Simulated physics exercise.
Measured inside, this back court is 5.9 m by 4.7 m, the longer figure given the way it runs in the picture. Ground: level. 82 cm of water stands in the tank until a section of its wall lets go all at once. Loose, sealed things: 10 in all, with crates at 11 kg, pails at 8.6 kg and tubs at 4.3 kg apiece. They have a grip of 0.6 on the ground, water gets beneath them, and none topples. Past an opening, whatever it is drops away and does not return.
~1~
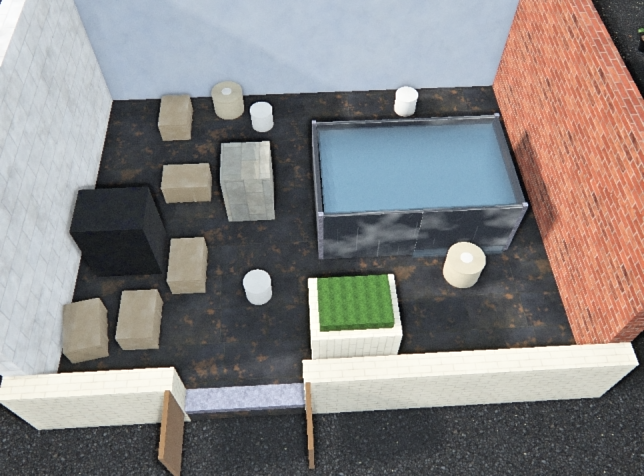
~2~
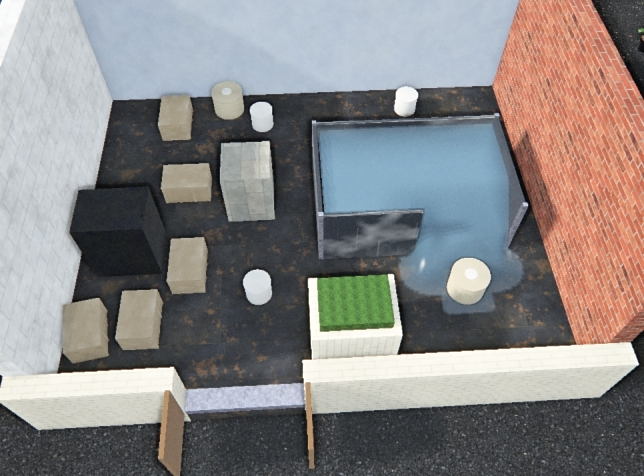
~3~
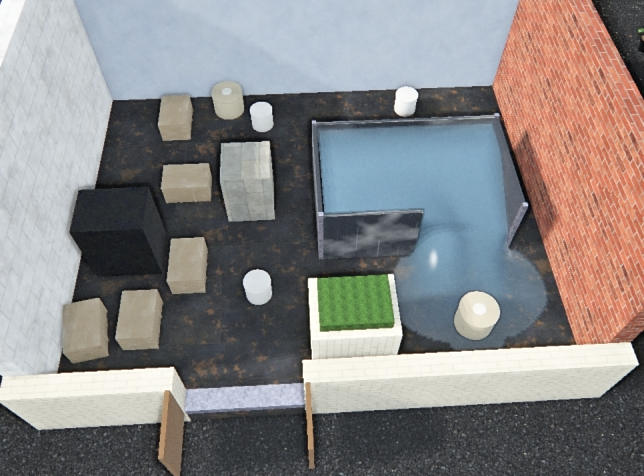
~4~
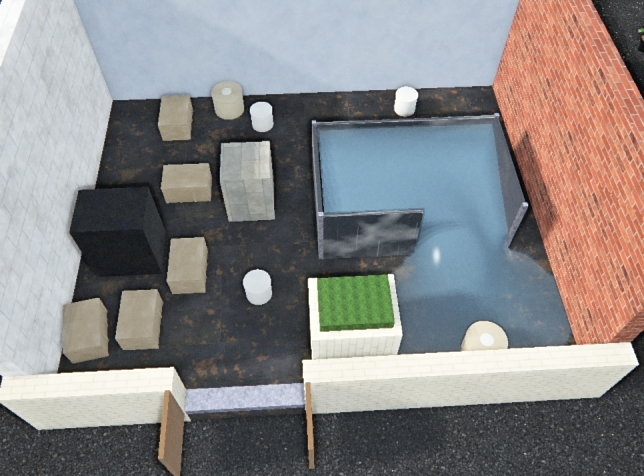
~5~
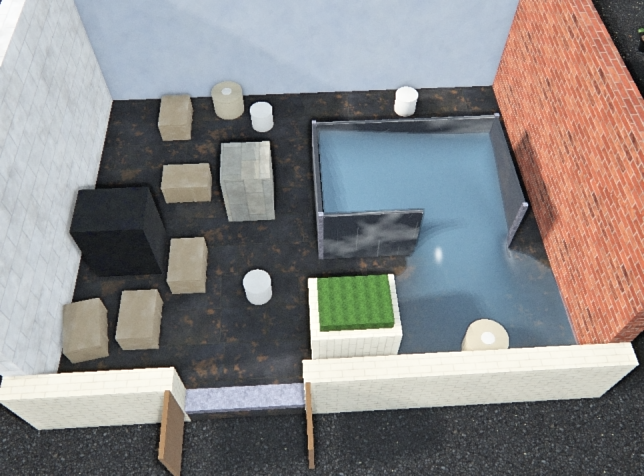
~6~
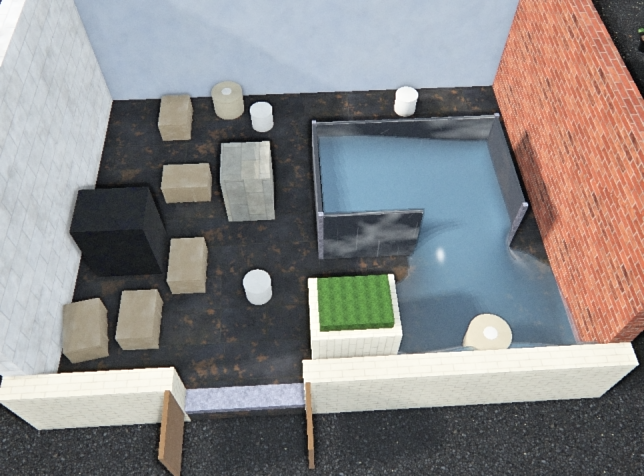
In a walled back court, the front of a raised pool opened on its right side and water poured out across the ground, pushing a cream tub toward the low front wall.
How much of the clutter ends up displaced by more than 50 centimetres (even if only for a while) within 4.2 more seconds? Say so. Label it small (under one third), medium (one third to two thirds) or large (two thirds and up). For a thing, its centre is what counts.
Small.
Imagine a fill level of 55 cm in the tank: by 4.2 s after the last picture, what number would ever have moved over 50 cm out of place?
It would come to 1 of them.
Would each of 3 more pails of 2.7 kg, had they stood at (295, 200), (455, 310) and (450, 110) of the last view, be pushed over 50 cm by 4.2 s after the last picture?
In that order: Less, over, over.
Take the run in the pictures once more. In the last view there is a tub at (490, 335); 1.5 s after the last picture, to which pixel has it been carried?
Position: Approx. (411, 269).
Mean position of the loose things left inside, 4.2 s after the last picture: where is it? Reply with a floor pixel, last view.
Roughly at (217, 218).
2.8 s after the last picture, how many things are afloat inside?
Answer: 2.
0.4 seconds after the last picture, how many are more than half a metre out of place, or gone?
I count 1 of them.
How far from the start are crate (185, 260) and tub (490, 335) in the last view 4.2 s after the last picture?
In turn: 20 cm, 50 cm.
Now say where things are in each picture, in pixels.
A tub at (467, 258), on the bottom; a crate at (186, 259) rests on the ground; water covers 3.3 m2; 0 of 10 have shifted, in the first picture.
A tub at (471, 274), on the bottom, 24 cm from its start; a crate at (186, 259), on the bottom; water covers 4.0 m2; 1 of 10 have shifted, in the second picture.
A tub at (480, 309) rests on the ground, 70 cm from its start; a crate at (186, 259), on the bottom; 5.1 m2 under water; 1 of 10 have shifted, in the third picture.
A tub at (487, 340), on the bottom, 108 cm from its start; a crate at (186, 259), on the bottom; water covers 6.4 m2; 1 of 10 have shifted, in the fourth picture.
A tub at (488, 338) floats, 108 cm from its start; a crate at (186, 259), on the bottom; water covers 6.6 m2; 1 of 10 have shifted, in the fifth picture.
A tub at (490, 333) floats, 107 cm from its start; a crate at (186, 259), on the bottom; 6.6 m2 under water; 1 of 10 have shifted, in the sixth picture.
Then, 0.4 s after the last picture 1 of 10 are over 50 cm from their spots; 1 afloat.
Then, 1.5 s after the last picture 1 of 10 are over 50 cm from their spots; 1 afloat.
Then, 2.8 s after the last picture 1 of 10 are over 50 cm from their spots; 2 afloat.
Then, 4.2 s after the last picture 2 of 10 are over 50 cm from their spots, and 3 have been at some point; 4 afloat.
